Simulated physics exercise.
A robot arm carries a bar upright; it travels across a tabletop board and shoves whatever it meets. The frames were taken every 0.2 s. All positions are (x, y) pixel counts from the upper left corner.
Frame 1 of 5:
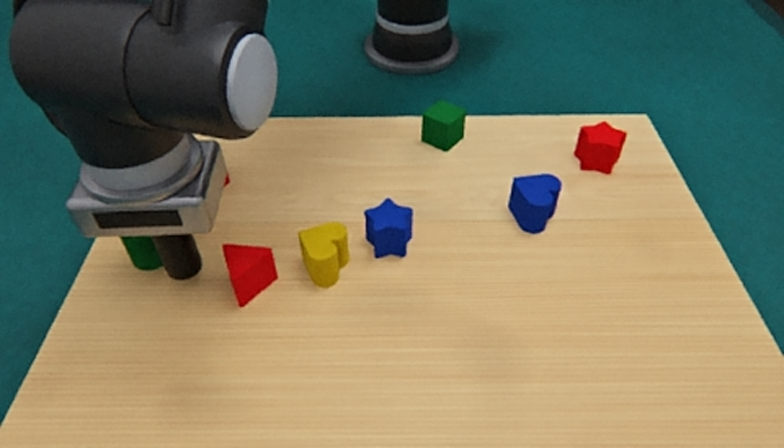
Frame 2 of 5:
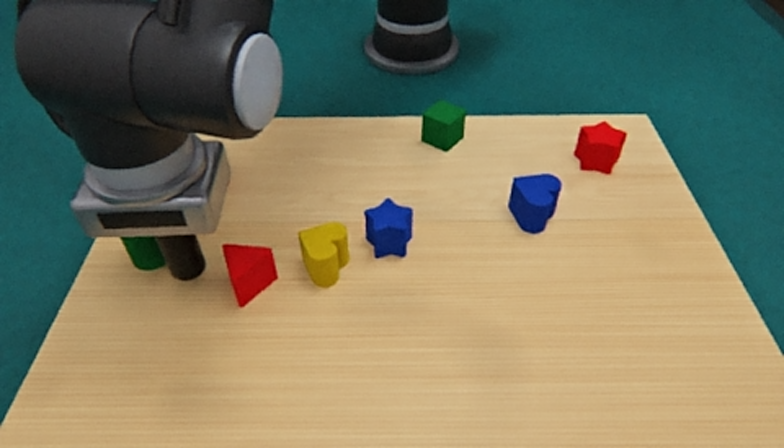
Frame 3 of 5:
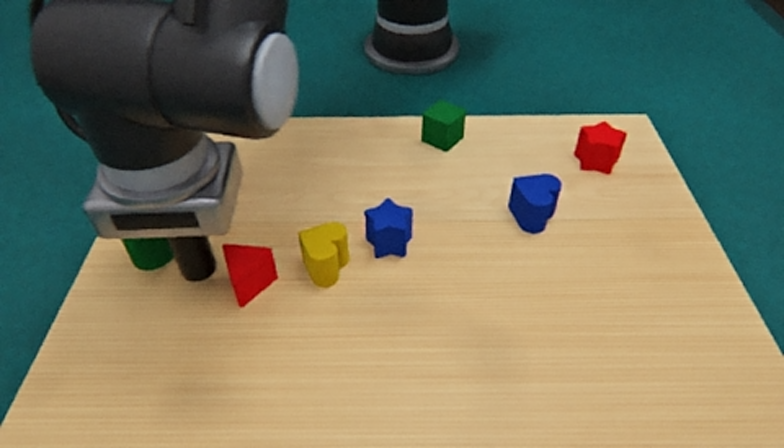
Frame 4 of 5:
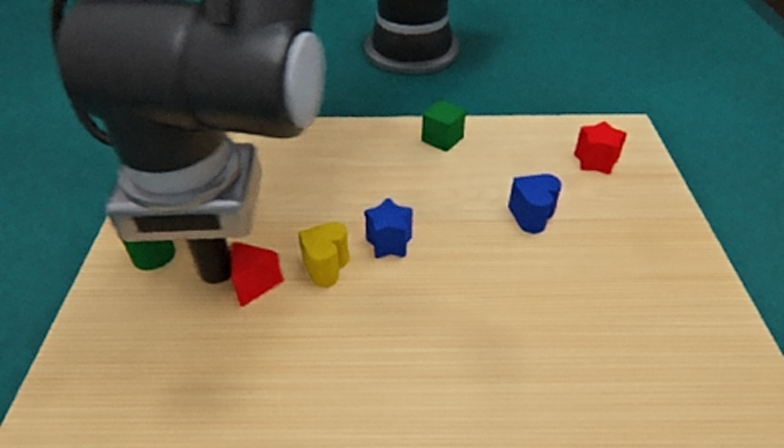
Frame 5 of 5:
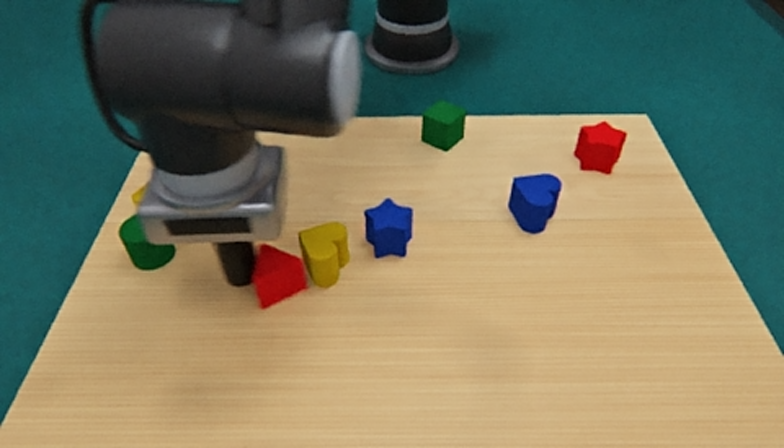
The clip opens on a robot arm holding a dark bar upright at the left of a wooden board scattered with coloured blocks. The arm moves slowly right, meets the red triangle and pushes it a short way toward the yellow heart block, while the blue star-shaped block stays still.
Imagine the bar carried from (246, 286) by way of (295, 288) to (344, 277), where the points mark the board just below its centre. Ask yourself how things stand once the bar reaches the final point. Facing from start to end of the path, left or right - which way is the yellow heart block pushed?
Taking start-to-end as forward, the block's sideways shift goes to the left.
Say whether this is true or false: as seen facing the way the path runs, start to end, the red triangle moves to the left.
It is false.
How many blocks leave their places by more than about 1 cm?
The answer is two blocks, counting only moves over 1 cm.
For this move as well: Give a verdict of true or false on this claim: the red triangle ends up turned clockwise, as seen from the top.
The statement is correct.
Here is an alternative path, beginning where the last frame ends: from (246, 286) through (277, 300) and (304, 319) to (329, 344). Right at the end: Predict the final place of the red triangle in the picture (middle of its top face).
It will likely be found at (331, 274).
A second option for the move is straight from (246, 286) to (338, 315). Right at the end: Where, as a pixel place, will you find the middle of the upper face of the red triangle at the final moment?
It is at (371, 284).
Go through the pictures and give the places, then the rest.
The first frame shows tip of the bar (185, 269), middles of tops, red triangle (242, 257), yellow heart block (323, 238), blue star-shaped block (389, 214).
The second frame shows bar (189, 269), nothing pushed.
The third frame shows bar (200, 270), nothing pushed.
The fourth frame shows bar (218, 272), red triangle (247, 257).
The fifth frame shows bar (243, 275), red triangle (273, 261), yellow heart block (323, 238), blue star-shaped block (389, 214).
What follows on the original path. Halfway along, bar (294, 277); red triangle (323, 269); yellow heart block (332, 237), turned 25° anticlockwise.
At the end, bar (343, 266); red triangle (362, 270), turned 55° clockwise; yellow heart block (357, 224), turned 45° anticlockwise; blue star-shaped block (394, 212).
